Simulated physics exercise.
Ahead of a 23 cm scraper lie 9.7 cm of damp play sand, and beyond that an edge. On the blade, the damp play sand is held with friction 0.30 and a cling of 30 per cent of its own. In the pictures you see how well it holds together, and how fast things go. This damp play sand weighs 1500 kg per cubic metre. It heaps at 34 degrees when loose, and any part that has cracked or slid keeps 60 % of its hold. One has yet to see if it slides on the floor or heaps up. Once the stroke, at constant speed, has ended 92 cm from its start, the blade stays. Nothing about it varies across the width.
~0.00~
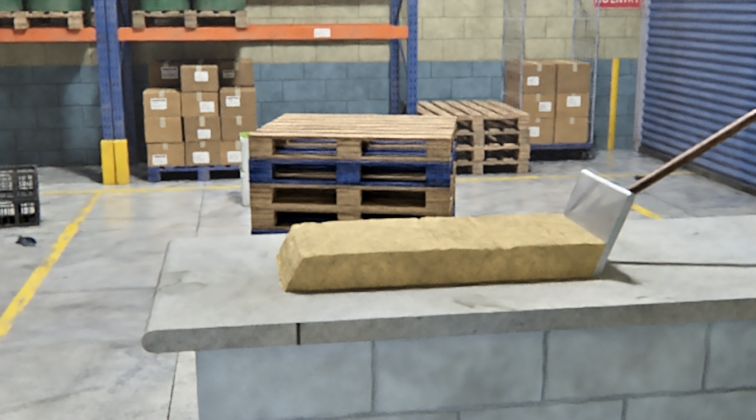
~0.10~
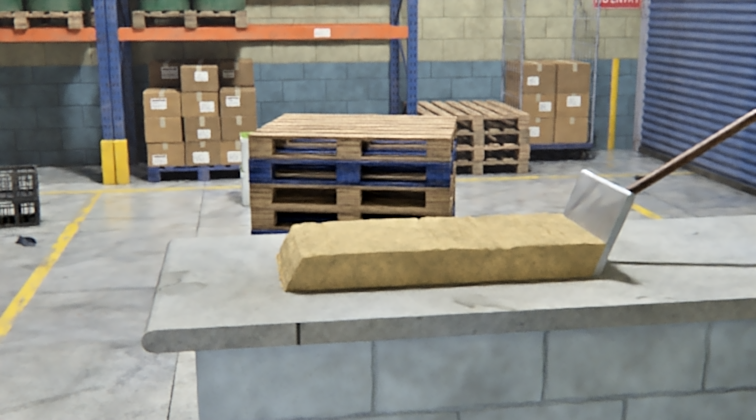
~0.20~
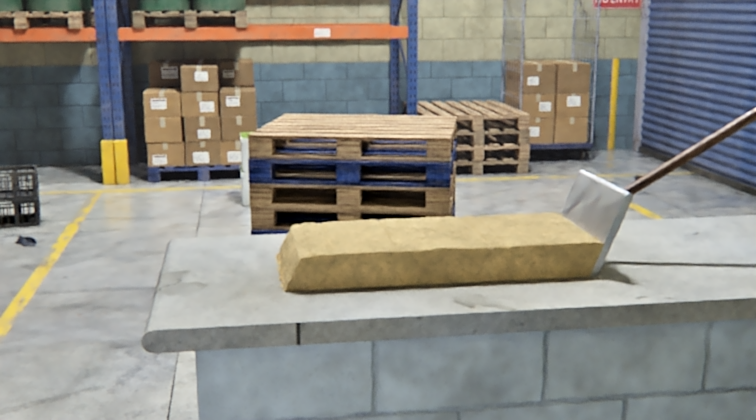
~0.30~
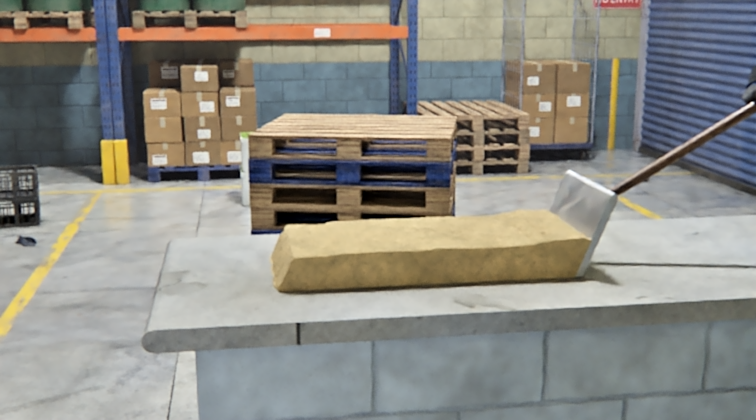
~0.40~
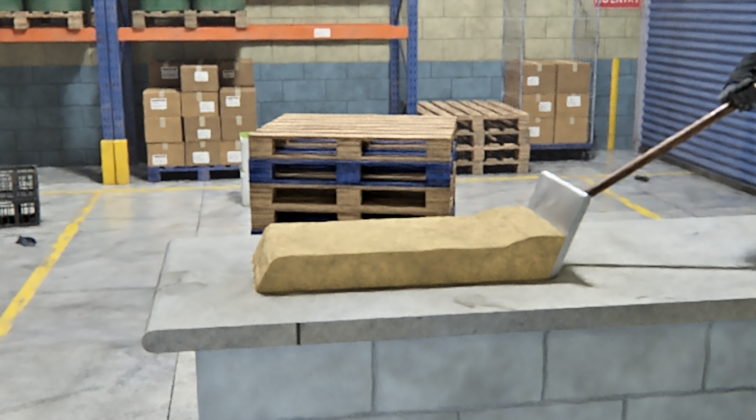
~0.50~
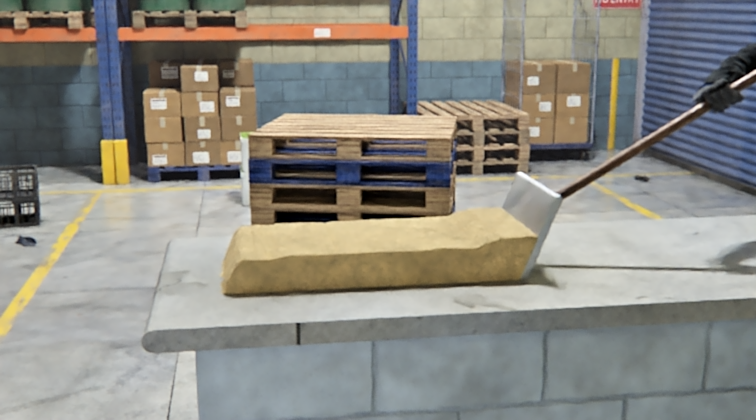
The footage shows a long block of damp sand on a grey ledge in a warehouse, at first still, before a gloved hand pushes a long-handled scraper leftward, sliding the sand along as it bunches slightly near the blade.
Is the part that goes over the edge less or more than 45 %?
It should land beyond the 45 % mark.
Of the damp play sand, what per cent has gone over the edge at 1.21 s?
16 per cent.
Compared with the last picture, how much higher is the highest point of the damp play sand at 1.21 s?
Measured change: Around 0.0 cm.
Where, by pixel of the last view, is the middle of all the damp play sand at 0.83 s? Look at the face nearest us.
You'll find it around (290, 273).
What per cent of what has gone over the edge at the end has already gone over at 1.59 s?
It comes to around 100 percent.
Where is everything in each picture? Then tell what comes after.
The first frame shows foot of the blade at (592, 276), not yet moved; front end of the damp play sand at (287, 288), piled 9.5 cm high.
The second frame shows foot of the blade at (592, 276), not yet moved; front end of the damp play sand at (287, 288), piled 9.5 cm high.
The third frame shows foot of the blade at (590, 276), moved 7 mm; front end of the damp play sand at (287, 288), piled 9.6 cm high.
The fourth frame shows foot of the blade at (575, 277), moved 4.9 cm; front end of the damp play sand at (280, 288), piled 11 cm high.
The fifth frame shows foot of the blade at (548, 278), moved 13 cm; front end of the damp play sand at (258, 289), piled 12 cm high.
The sixth frame shows foot of the blade at (520, 280), moved 21 cm; front end of the damp play sand at (225, 291), piled 12 cm high.
By 0.83 s, 0 % has gone over the edge.
By 1.21 s, 15 % has gone over the edge.
By 1.59 s, 60 % has gone over the edge.
By 1.97 s, 60 % has gone over the edge.
By 2.17 s, at the end, 60 % has gone over the edge.
